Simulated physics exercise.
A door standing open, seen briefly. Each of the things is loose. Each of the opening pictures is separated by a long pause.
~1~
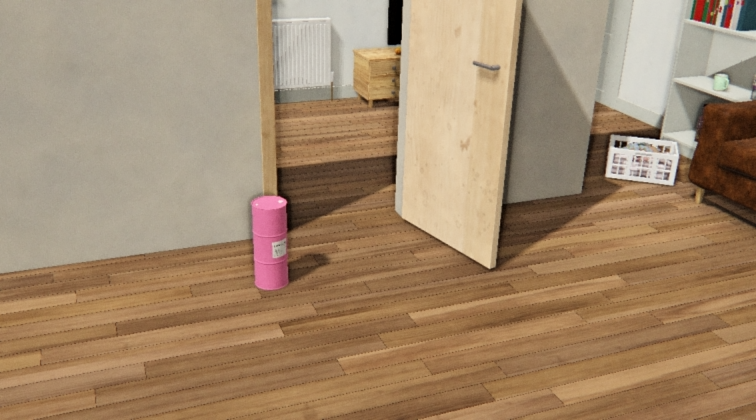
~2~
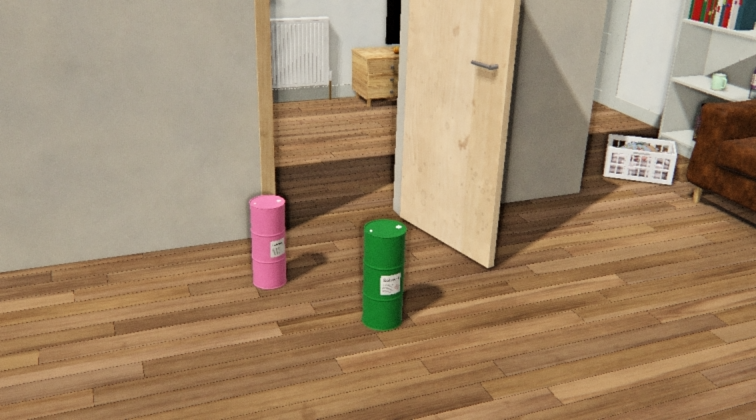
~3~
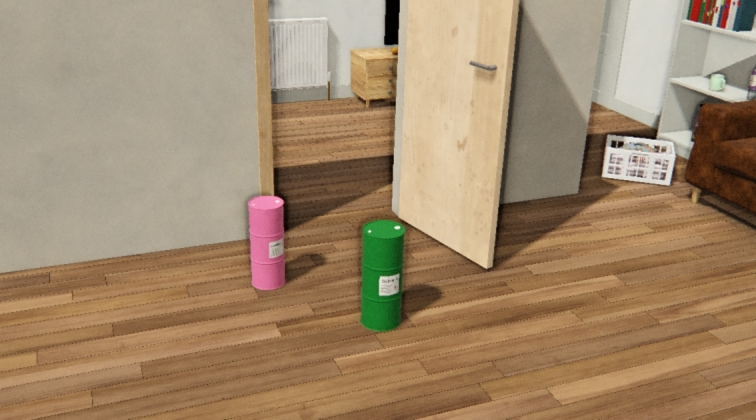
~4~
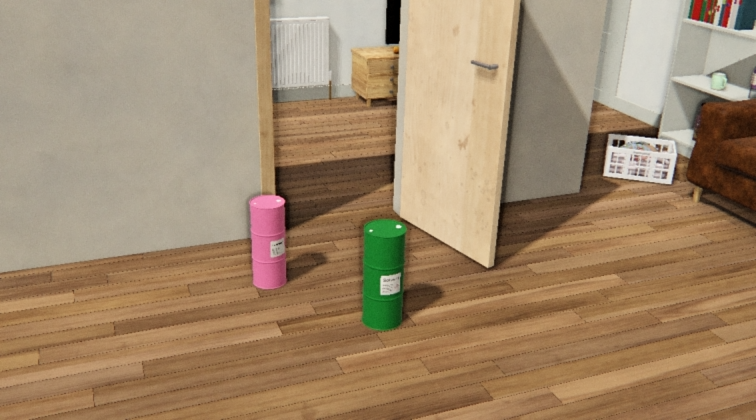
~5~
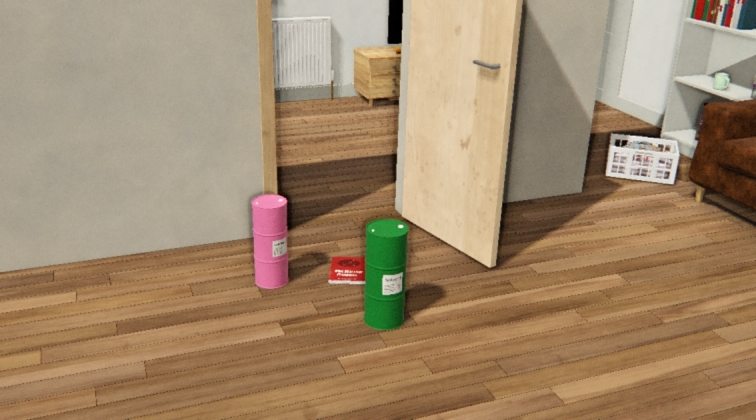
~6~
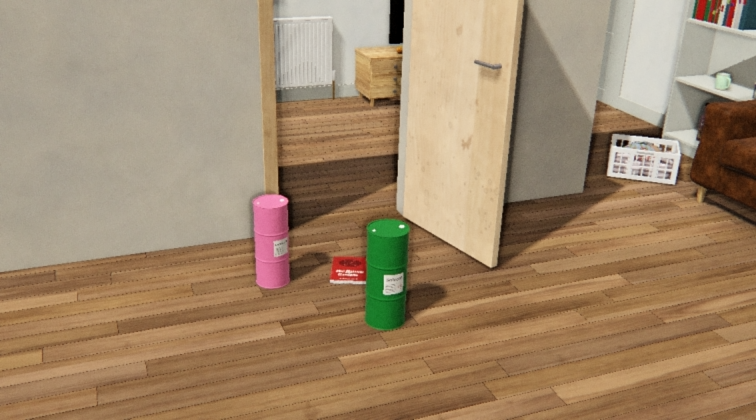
The footage shows a pink canister standing beside a wide-open door on a wooden floor; a green canister then appears to its right, and later a red book appears between them, while everything otherwise stays practically still.
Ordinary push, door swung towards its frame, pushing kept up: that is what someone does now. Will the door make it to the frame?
It comes to rest in the frame.
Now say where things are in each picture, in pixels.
Door wide open and still; pink canister (270, 243), in the first frame.
Door wide open and still; pink canister (269, 242); green canister (384, 275), in the second frame.
Door wide open and still; pink canister (267, 243); green canister (382, 276), in the third frame.
Door wide open and still; pink canister (269, 242); green canister (384, 275), in the fourth frame.
Door wide open and still; pink canister (271, 242); green canister (386, 275), in the fifth frame.
Door wide open and still; red book (349, 270); pink canister (272, 242), in the sixth frame.
Then, 1.20 s after the last picture, open by 73°.
Then, 2.20 s after the last picture, open by 34°.
At rest, open by 0°; all 3 in place. Seen from the same camera at the end, red book near (349, 270).
